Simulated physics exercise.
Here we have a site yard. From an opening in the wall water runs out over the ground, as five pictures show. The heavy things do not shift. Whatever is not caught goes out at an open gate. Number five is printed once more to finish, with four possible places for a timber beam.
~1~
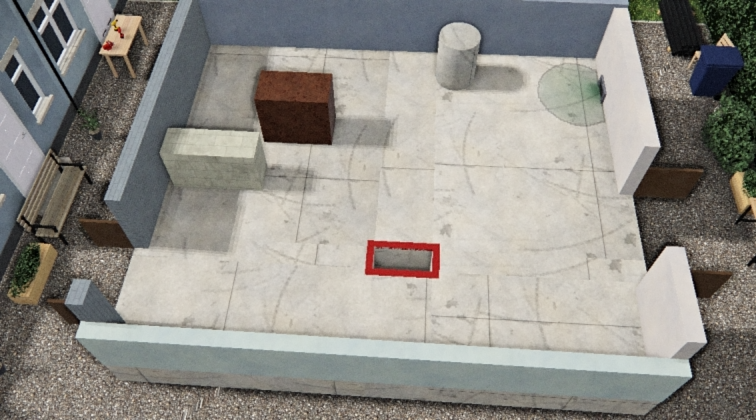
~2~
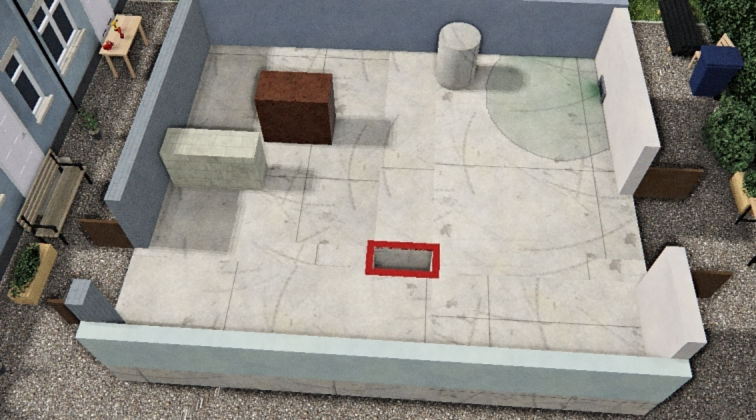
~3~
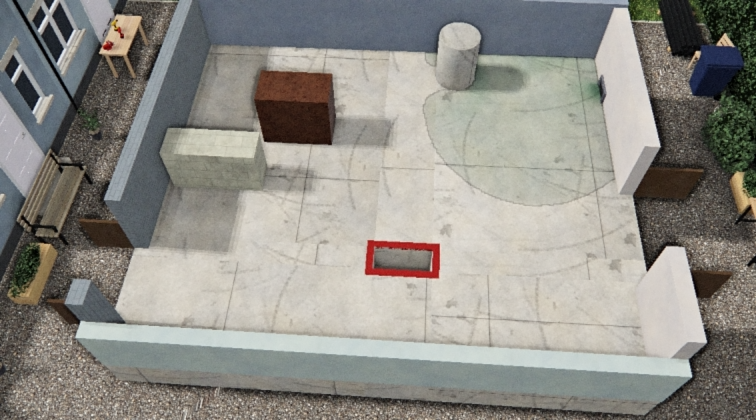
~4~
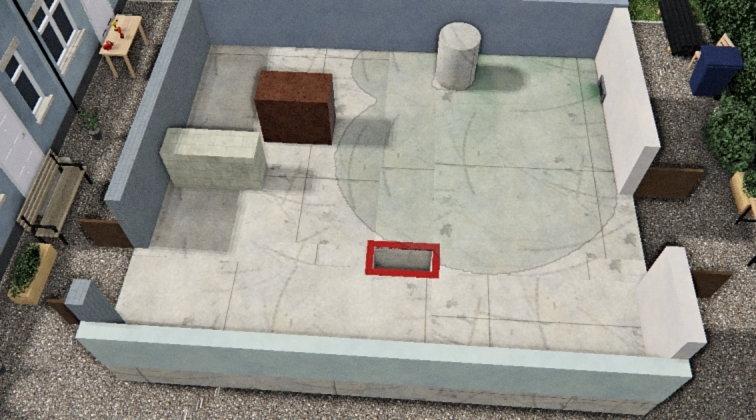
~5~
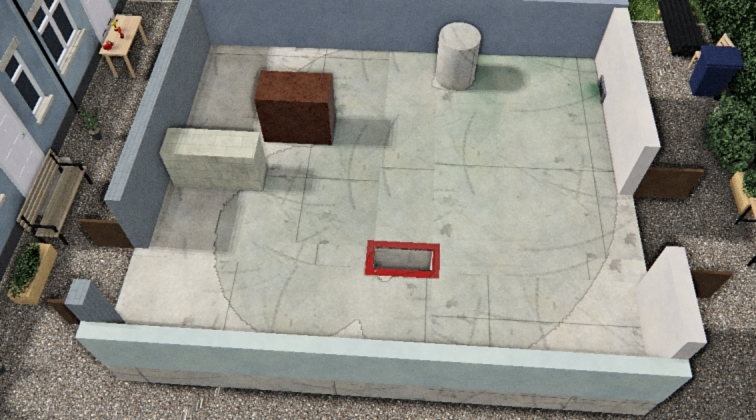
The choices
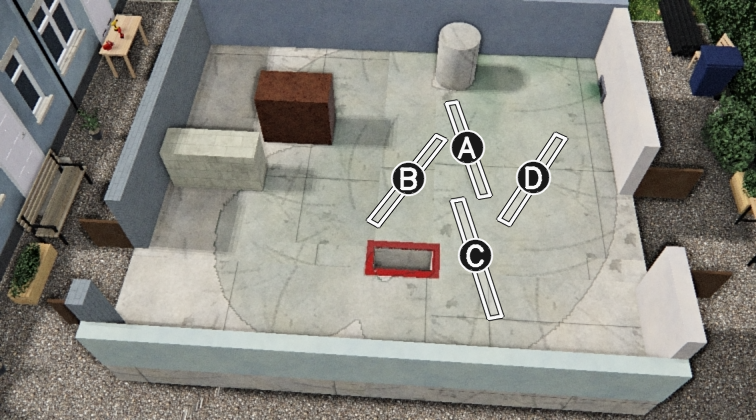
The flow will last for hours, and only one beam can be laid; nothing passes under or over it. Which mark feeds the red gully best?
Take B.
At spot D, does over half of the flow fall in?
No, it does not.
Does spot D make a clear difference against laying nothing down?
No, hardly at all.
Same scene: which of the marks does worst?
Spot A.
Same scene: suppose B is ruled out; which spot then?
Here it is spot D.
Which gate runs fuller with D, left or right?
The left gate.
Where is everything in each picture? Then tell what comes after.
In the first picture, outfall at (603, 90); red gully at (403, 259); open gate at (138, 284); open gate at (626, 240); 3 % of the ground under water, visible out to (546, 98); red gully still dry.
In the second picture, 10 % of the ground under water, visible out to (489, 92); red gully still dry.
In the third picture, 20 % of the ground under water, visible out to (427, 61); red gully still dry.
In the fourth picture, 41 % of the ground under water, visible out to (353, 199); red gully still dry.
In the fifth picture, 67 % of the ground under water, visible out to (226, 281); red gully taking water.
In white, A from (451, 102) to (484, 196); B from (373, 223) to (440, 137); C from (457, 200) to (495, 317); D from (504, 221) to (560, 136).
Choosing A, about 8 % of the stream goes into the red gully, about 87 % out by the gates.
Choosing B, about 34 % of the stream goes into the red gully, about 63 % out by the gates.
Choosing C, about 15 % of the stream goes into the red gully, about 81 % out by the gates.
Choosing D, about 24 % of the stream goes into the red gully, about 73 % out by the gates.
